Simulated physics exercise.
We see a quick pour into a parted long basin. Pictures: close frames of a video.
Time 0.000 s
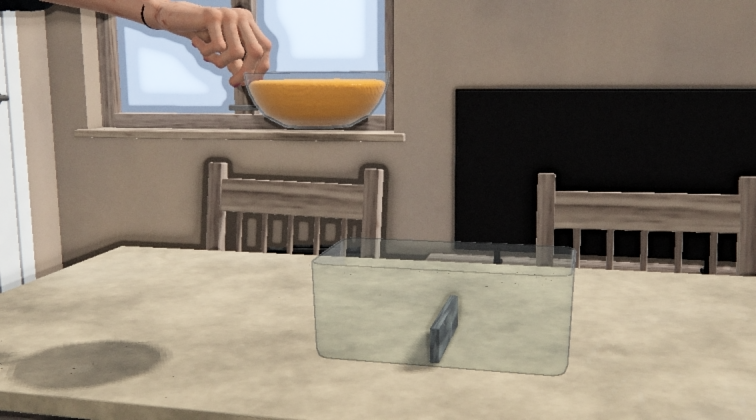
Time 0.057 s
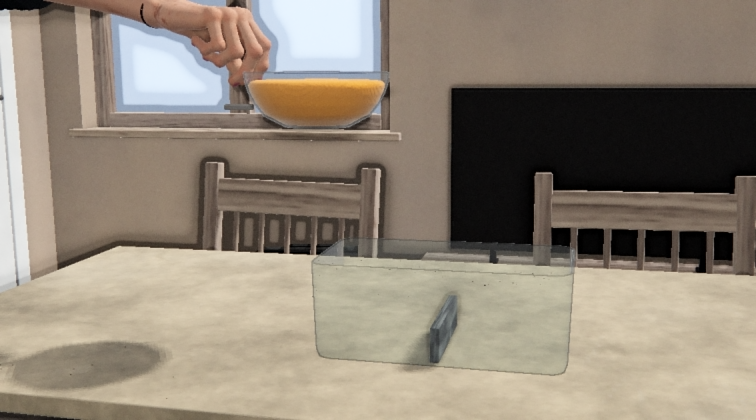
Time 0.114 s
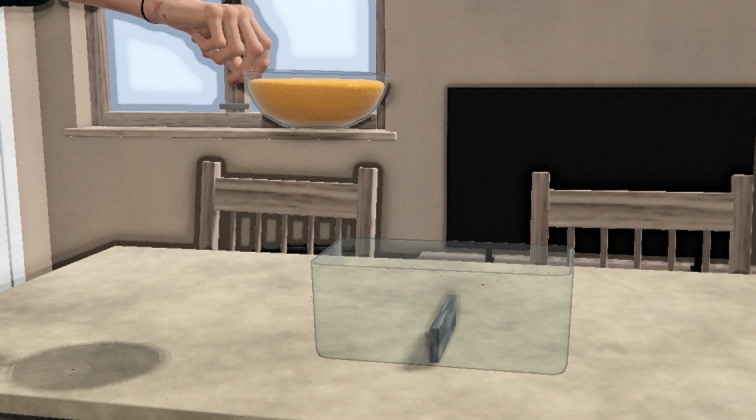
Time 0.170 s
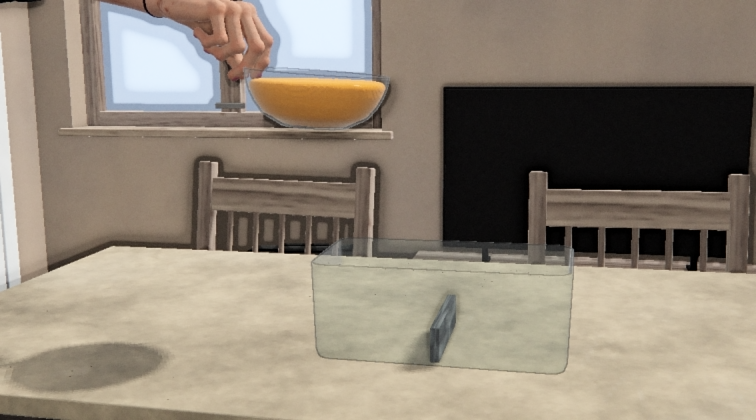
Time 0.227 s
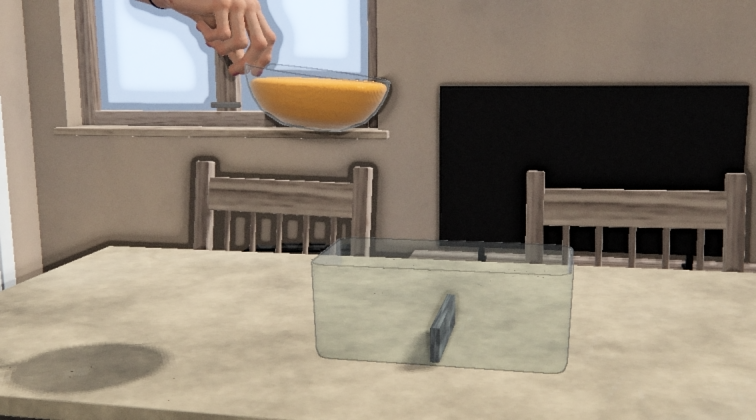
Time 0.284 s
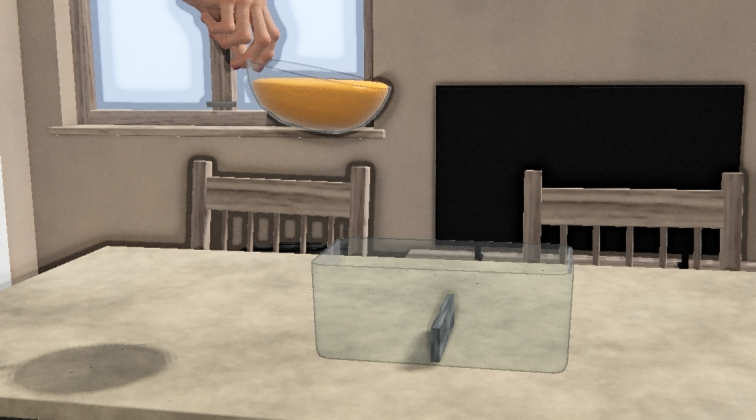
A hand gradually tilting a clear bowl of orange liquid to the right, above a table holding a clear divided basin.
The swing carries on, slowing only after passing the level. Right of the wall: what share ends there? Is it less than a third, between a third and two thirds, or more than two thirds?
Most likely the amount right of the wall will lie in the middle range, one third to two thirds.
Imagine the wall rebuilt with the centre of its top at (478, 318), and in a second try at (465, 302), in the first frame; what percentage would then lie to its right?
About 15 % for the first and about 25 % for the second.
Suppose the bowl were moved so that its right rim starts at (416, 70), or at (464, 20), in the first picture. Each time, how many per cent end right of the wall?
75 and 70 per cent.
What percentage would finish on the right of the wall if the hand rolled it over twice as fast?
Close to 40 in a hundred.
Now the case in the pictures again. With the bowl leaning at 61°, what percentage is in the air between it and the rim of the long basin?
Around 45 percent.
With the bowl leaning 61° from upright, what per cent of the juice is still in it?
It still holds around 35 per cent there.
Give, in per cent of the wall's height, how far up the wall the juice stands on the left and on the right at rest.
The left reads 40 in a hundred and the right 60 in a hundred.
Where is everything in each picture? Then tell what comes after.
Tilt 0°; pouring edge (387, 74); surface from (255, 82) to (385, 82); the long basin's rim runs from (328, 251) to (574, 263); the wall's top is at (445, 312), in the first picture.
Tilt 1°; pouring edge (386, 74); surface from (254, 82) to (384, 82), in the second picture.
Tilt 2°; pouring edge (386, 76); surface from (254, 81) to (384, 84), in the third picture.
Tilt 5°; pouring edge (387, 80); surface from (255, 80) to (385, 85), in the fourth picture.
Tilt 8°; pouring edge (388, 84); surface from (256, 80) to (386, 86), in the fifth picture.
Tilt 12°; pouring edge (388, 90); surface from (258, 80) to (389, 86), in the sixth picture.
A moment on, the bowl is tipped part way and 36 per cent is still to pour, 5 is left of the wall and 15 right of it.
Next, the bowl is tipped on its side and 2 per cent is still to pour, 32 is left of the wall and 57 right of it.
Then the bowl is tipped on its side and 0 per cent is still to pour, 40 is left of the wall and 58 right of it.
Later the bowl is tipped on its side and 0 per cent is still to pour, 40 is left of the wall and 58 right of it.
In the end 40 per cent lies left of the wall, 58 right of it and 1 outside.
